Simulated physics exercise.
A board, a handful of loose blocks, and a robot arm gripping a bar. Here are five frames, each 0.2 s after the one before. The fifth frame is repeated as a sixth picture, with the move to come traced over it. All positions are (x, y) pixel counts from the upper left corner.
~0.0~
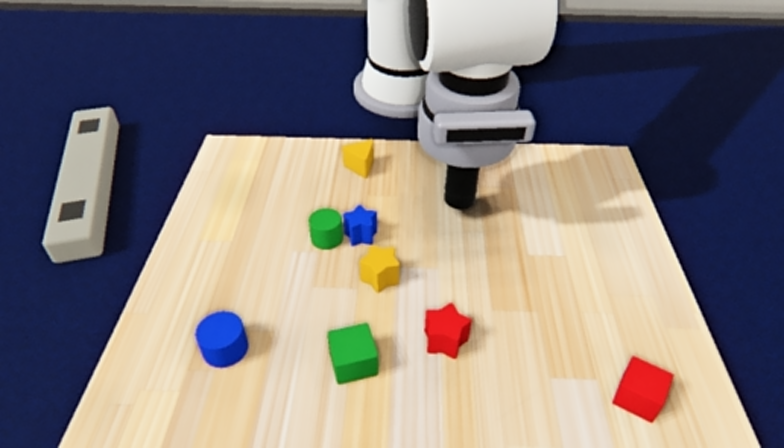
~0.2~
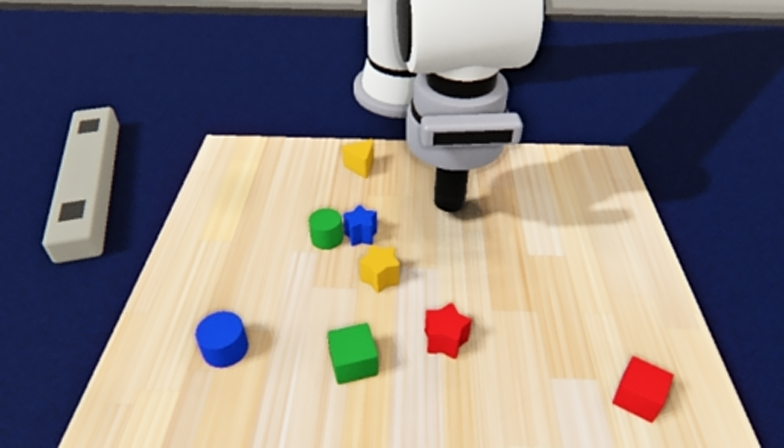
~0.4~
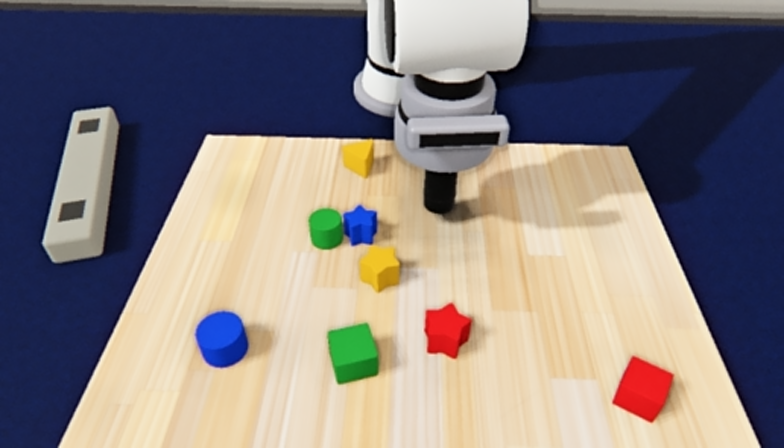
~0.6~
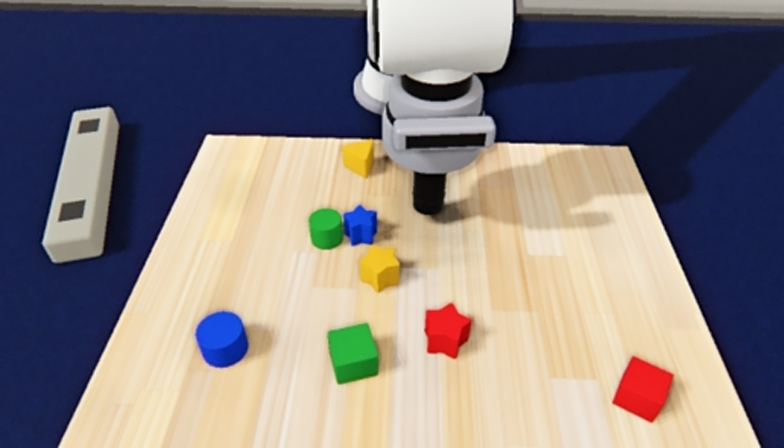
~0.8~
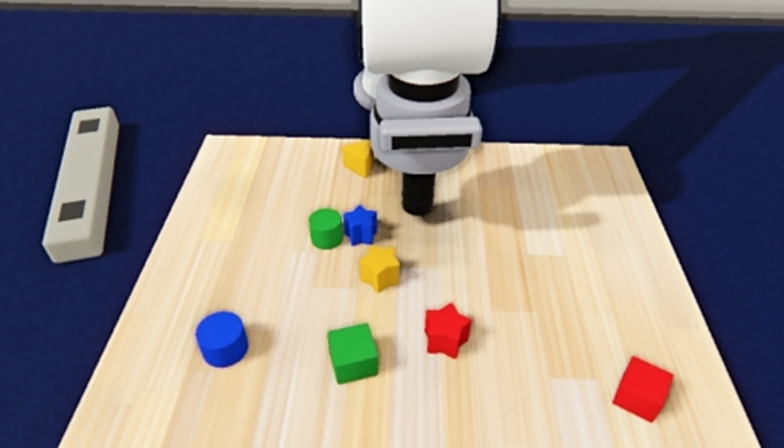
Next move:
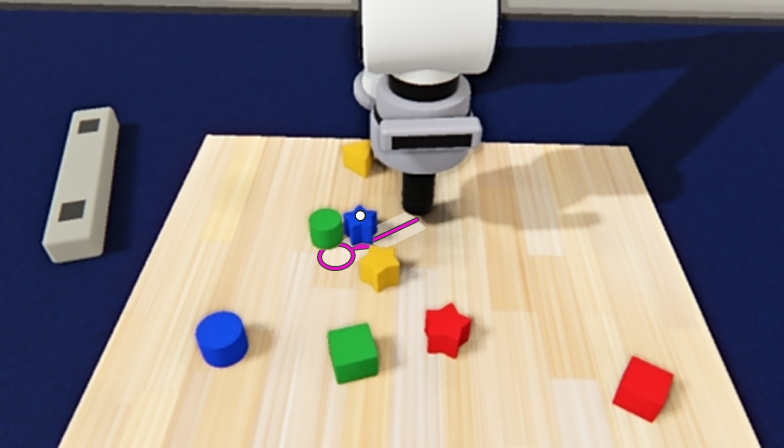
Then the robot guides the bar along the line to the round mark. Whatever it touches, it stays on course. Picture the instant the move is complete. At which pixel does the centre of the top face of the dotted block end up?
At roughly (302, 228).
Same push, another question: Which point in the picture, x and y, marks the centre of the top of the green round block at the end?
It will likely be found at (279, 217).
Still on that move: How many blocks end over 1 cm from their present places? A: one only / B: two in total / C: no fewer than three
Option B.
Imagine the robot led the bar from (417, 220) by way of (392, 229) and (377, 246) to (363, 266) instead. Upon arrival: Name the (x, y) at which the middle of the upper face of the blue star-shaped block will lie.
I think it will end close to (336, 233).
The line goes from (417, 220) to (336, 256); the dot is on the blue star-shaped block.
On the path given first. One third of the way, bar (390, 219); blue star-shaped block (357, 216).
Two thirds of the way, bar (364, 231); green round block (300, 220); blue star-shaped block (329, 222), turned 30° clockwise.
At the end, bar (335, 243); green round block (279, 217); blue star-shaped block (302, 228), turned 55° clockwise; yellow star-shaped block unmoved.
